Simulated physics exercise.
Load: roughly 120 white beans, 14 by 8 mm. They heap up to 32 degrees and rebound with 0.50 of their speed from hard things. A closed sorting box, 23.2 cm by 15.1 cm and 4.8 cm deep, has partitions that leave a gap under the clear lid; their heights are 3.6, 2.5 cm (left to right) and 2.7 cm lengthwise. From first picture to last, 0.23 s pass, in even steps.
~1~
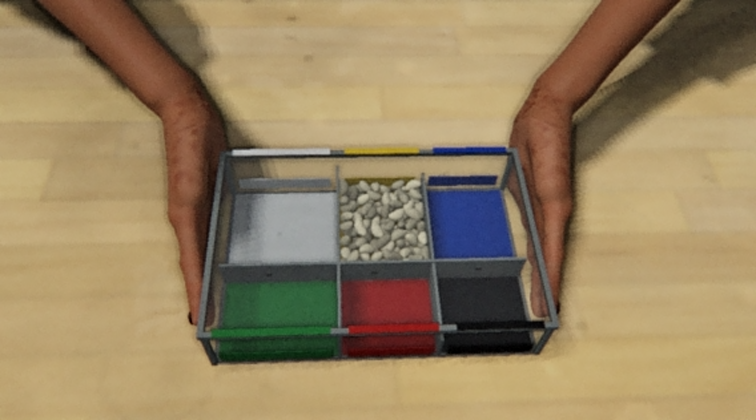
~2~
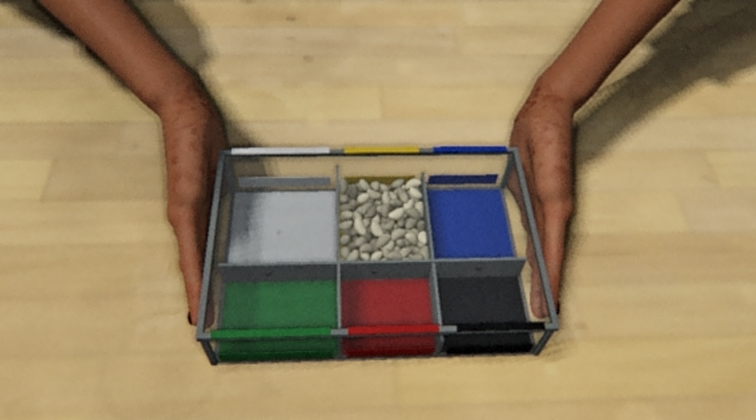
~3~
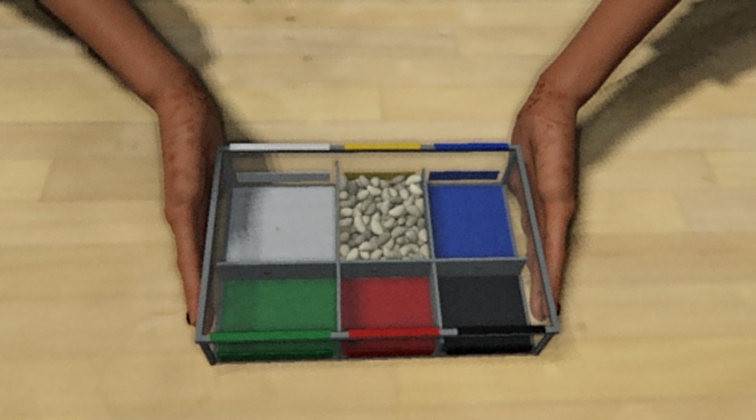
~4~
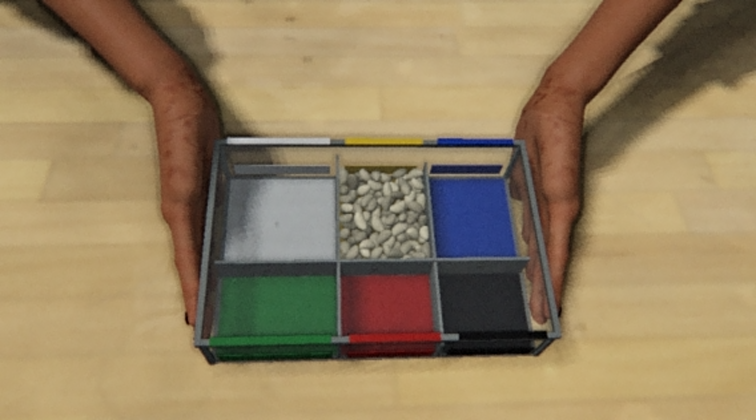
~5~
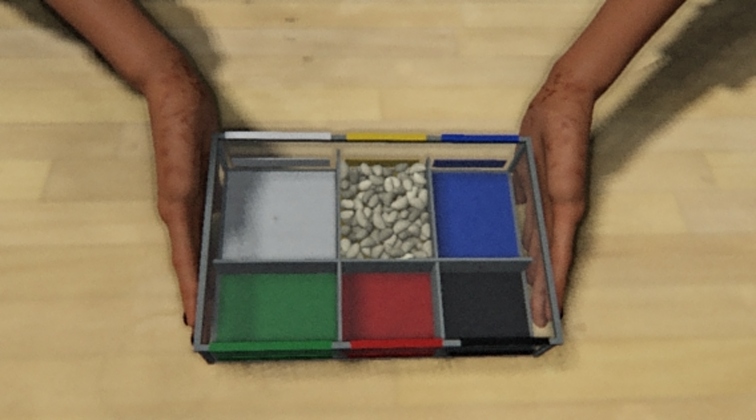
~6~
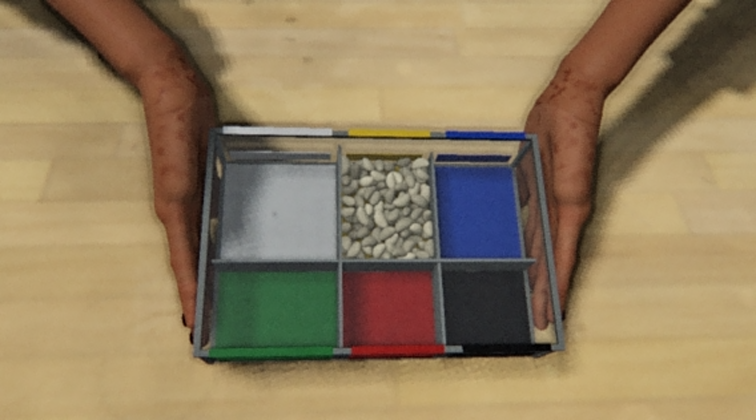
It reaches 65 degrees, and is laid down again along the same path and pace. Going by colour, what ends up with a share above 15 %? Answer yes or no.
Red: Yes, blue: No, green: No, yellow: Yes, white: No, black: No.
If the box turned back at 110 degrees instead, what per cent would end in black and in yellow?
In that case black 40, yellow 0.
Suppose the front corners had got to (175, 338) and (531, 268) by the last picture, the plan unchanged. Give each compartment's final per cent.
Red 0, blue 0, green 0, yellow 90, white 10, black 0.
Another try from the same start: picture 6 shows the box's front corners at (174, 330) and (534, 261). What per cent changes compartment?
Then about 10 per cent.
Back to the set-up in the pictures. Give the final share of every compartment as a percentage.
Red 25, blue 0, green 0, yellow 70, white 0, black 5.
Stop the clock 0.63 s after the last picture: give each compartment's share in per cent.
Red 5; blue 0; green 0; yellow 95; white 0; black 0.
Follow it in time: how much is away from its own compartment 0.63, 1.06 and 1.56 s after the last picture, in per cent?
About 5, 30, 30.
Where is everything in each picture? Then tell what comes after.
In the first frame, box tilt 0 degrees, front corners at (204, 333) and (552, 323); yellow 100 %.
In the second frame, box tilt 1 degrees, front corners at (203, 334) and (552, 325).
In the third frame, box tilt 3 degrees, front corners at (202, 337) and (553, 328), lowest corner right front.
In the fourth frame, box tilt 7 degrees, front corners at (201, 340) and (554, 333), lowest corner right front.
In the fifth frame, box tilt 12 degrees, front corners at (201, 345) and (556, 339), lowest corner right front.
In the sixth frame, box tilt 16 degrees, front corners at (201, 351) and (558, 345), lowest corner right front; yellow 100 %.
Then, 0.63 s after the last picture, tilt 64 degrees; red 5 %, yellow 95 %.
Then, 1.06 s after the last picture, tilt 27 degrees; red 25 %, yellow 70 %, black 5 %.
Then, 1.56 s after the last picture, tilt 0 degrees; red 25 %, yellow 70 %, black 5 %.
In the end, red 25 %, blue 0 %, green 0 %, yellow 70 %, white 0 %, black 5 %.
